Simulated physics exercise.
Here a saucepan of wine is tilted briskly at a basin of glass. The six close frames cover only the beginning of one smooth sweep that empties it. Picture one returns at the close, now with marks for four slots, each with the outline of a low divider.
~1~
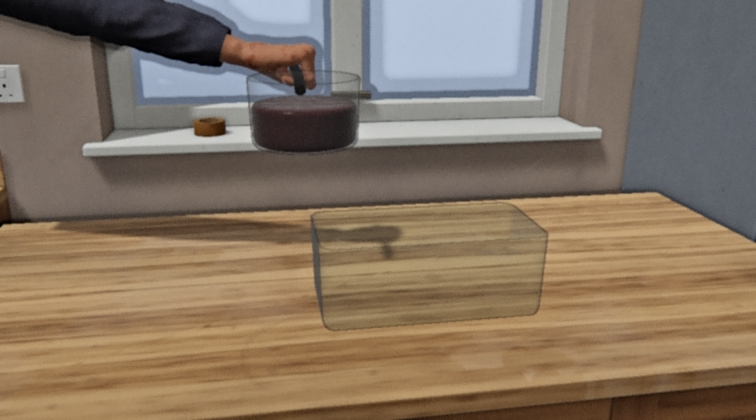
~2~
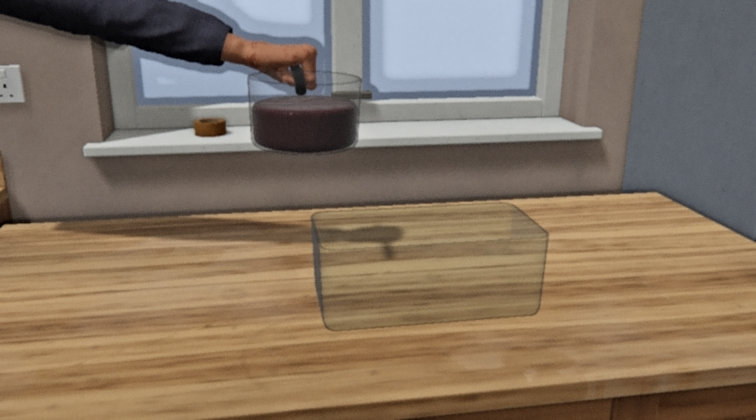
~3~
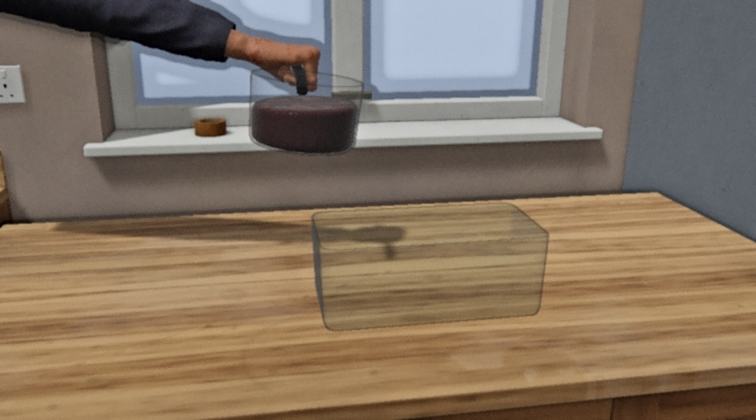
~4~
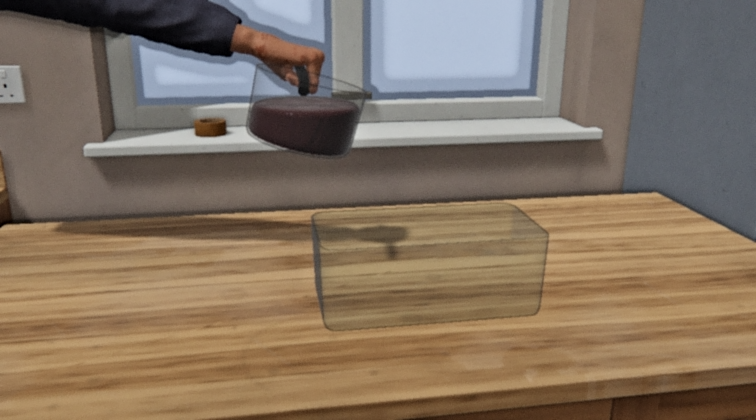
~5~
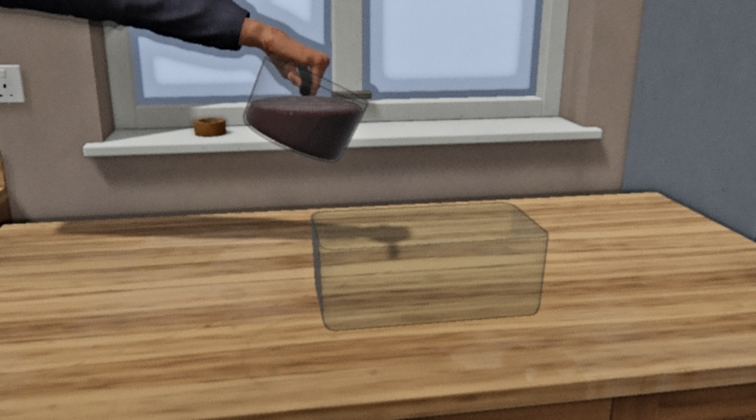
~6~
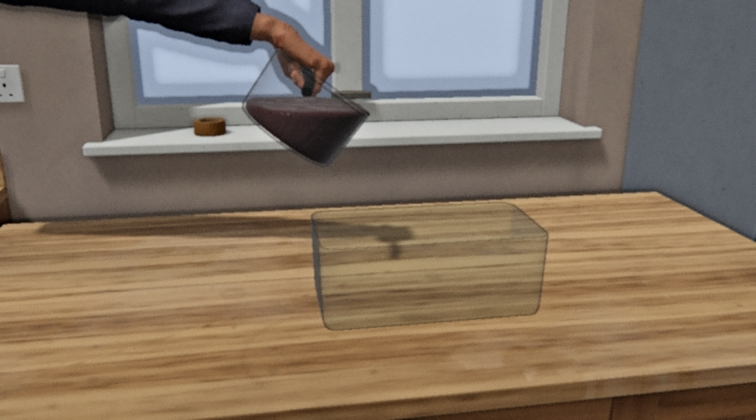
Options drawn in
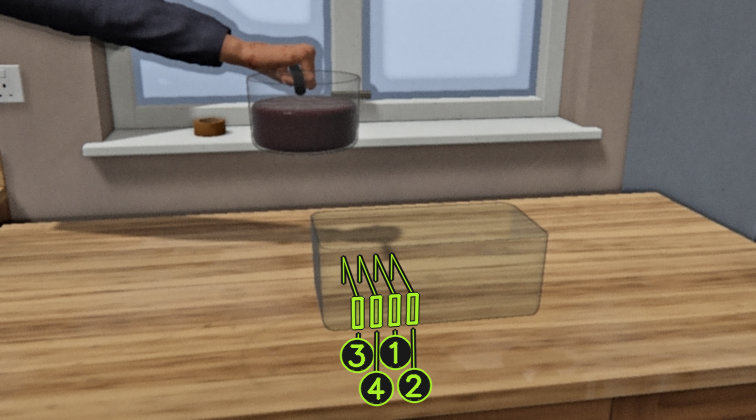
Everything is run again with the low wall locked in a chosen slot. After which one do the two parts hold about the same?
Slot 2 does it best.
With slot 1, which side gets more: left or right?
The right one.
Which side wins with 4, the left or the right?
More ends on the right.
In lime, 1 at (395, 330); 2 at (413, 329); 3 at (358, 333); 4 at (376, 332).
If 1 is chosen, about 24 % ends left of the wall and 76 % right of it.
If 2 is chosen, about 46 % ends left of the wall and 52 % right of it.
If 3 is chosen, about 7 % ends left of the wall and 92 % right of it.
If 4 is chosen, about 6 % ends left of the wall and 93 % right of it.
